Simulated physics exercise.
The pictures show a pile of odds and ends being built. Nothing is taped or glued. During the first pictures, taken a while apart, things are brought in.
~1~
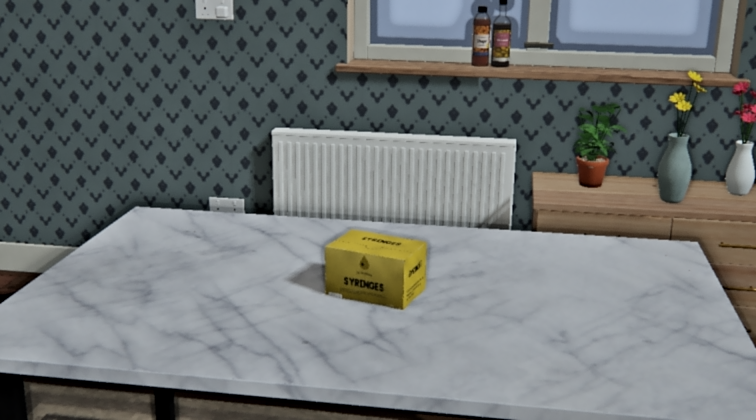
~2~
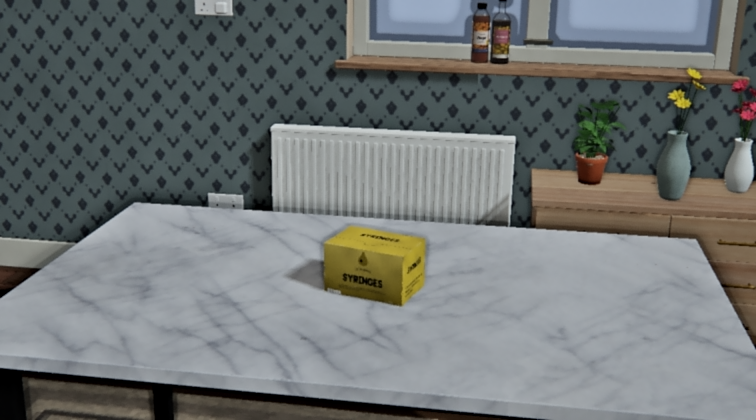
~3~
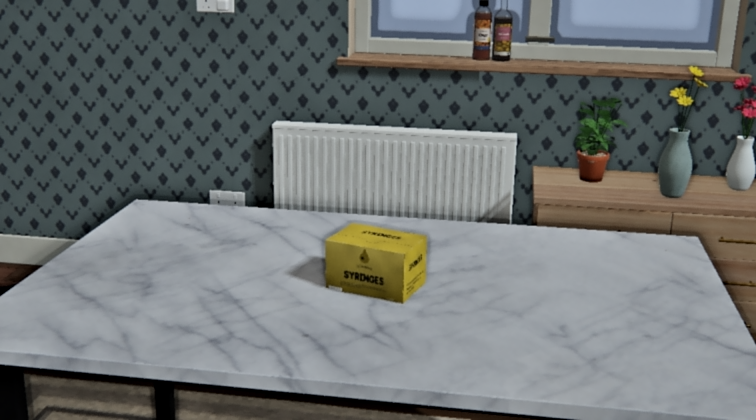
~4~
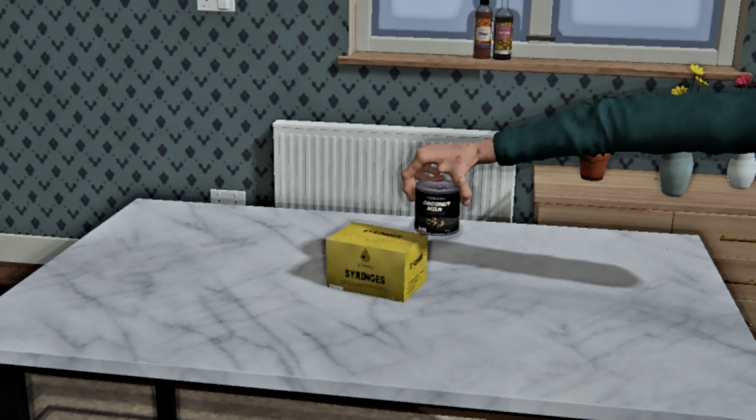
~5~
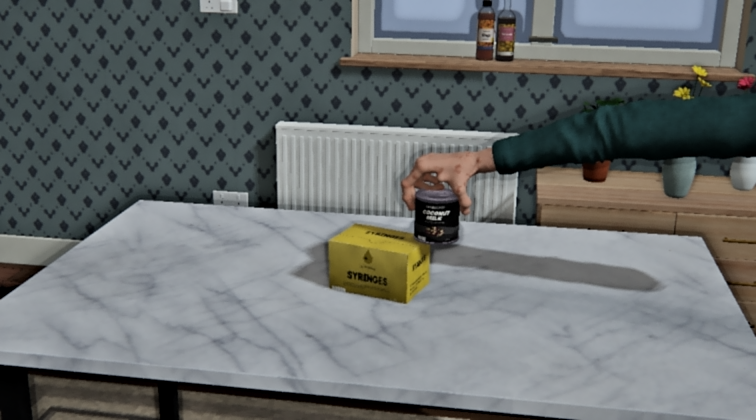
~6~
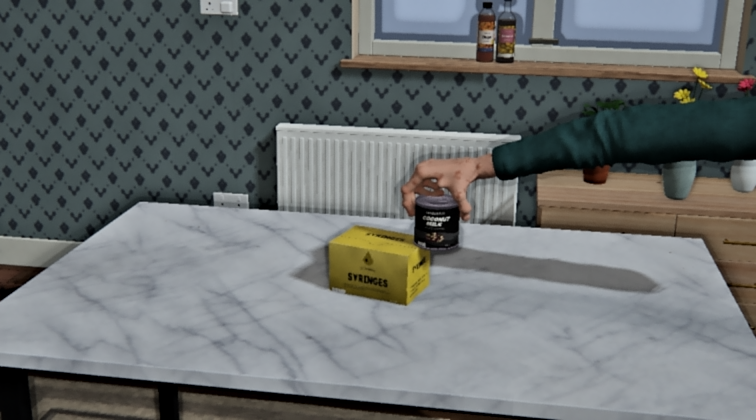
A hand in a dark green sleeve appears from the right, holding a black pot above the marble-patterned tabletop, then lowers it and sets it down behind a yellow box, still gripping it. The kitchen is seen from slightly above, with only slight shifts of the view. The box sits near the middle, before a white radiator, patterned wall and window, with flowers at right.
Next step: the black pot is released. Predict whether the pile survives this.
It does not survive; it comes down.
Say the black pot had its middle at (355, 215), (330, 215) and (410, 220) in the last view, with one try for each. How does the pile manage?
Well, on the first go it stays steady, on the second it tumbles down, and on the third it stays steady.
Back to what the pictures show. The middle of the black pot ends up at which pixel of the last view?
Look near (461, 276) in the final picture.
Then, 0.30 s on from there, black pot now fallen.
Then, 0.50 s on from there, things are still on the move.
Then, 1.70 s on from there, nothing new.
In the end, fallen, black pot; yellow box unmoved. At the end, from the last picture's camera, black pot near (461, 276). The pile comes apart.
